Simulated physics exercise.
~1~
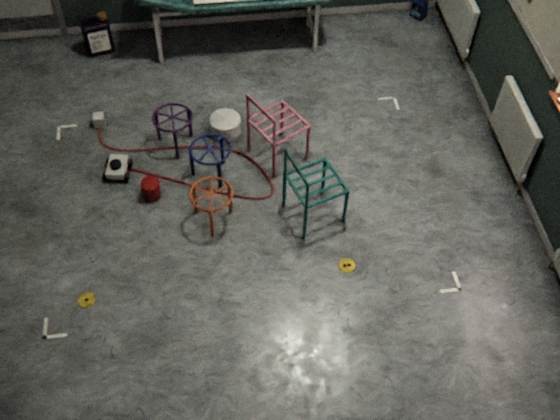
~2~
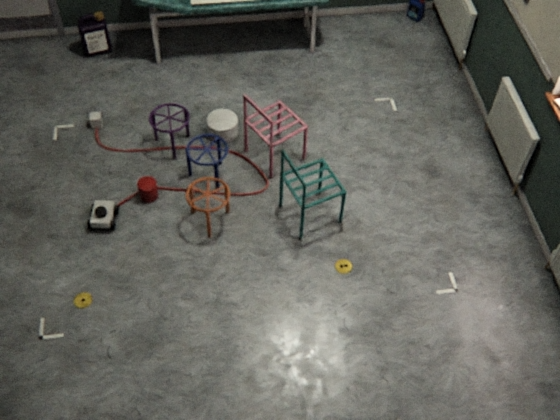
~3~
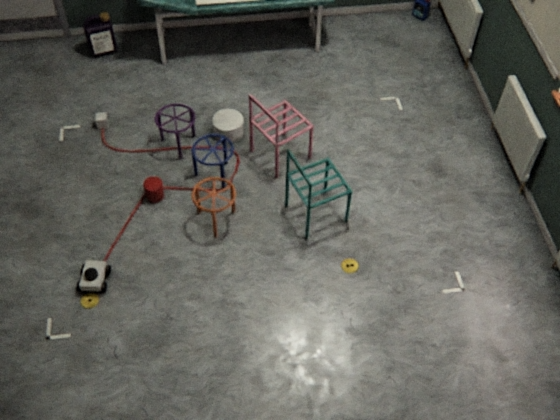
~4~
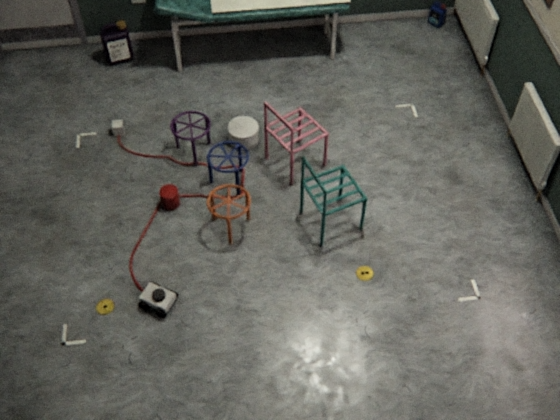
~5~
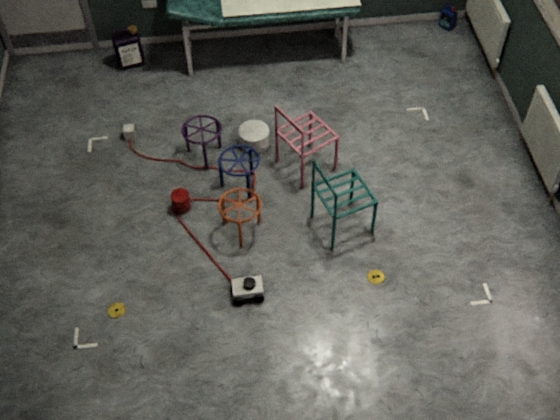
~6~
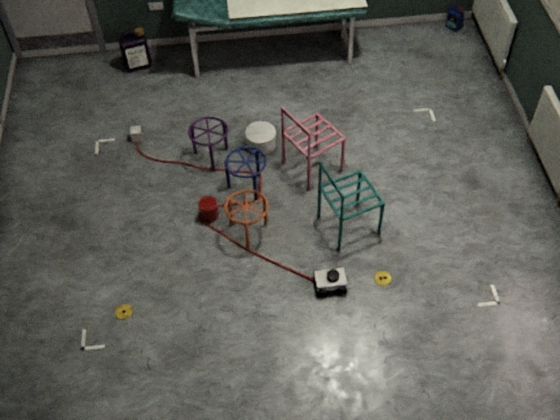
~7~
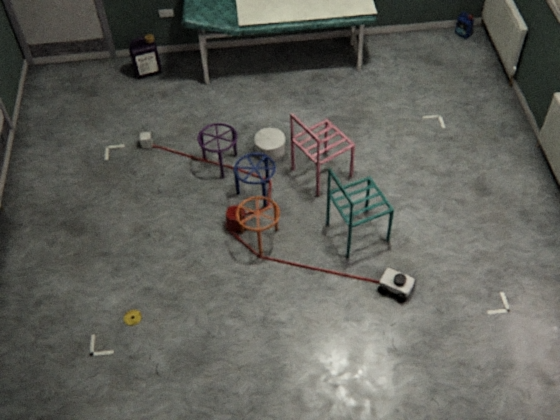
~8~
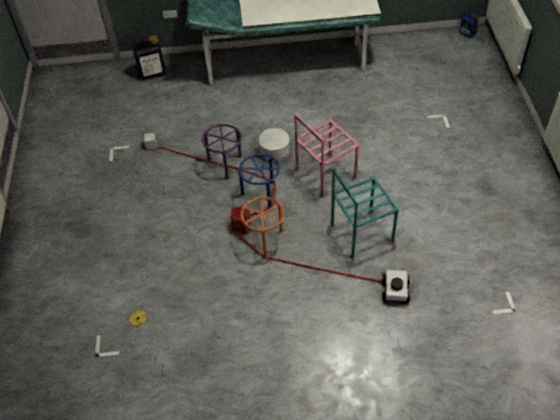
The clip opens on a grey floor where a small white cart trails a red lead past colourful stools, two chairs, a white round object and a red tub, the lead's far end fixed to a small pale box. The cart rolls toward the viewer to the left yellow mark, drawing out the slack. It then turns and heads right across the open floor, and the lead swings round behind it, pulling the tub rightward. The tub slides up against the orange stool as the lead tightens. Finally the cart stops at the right yellow mark, with the stools and chairs still upright and the box in place.
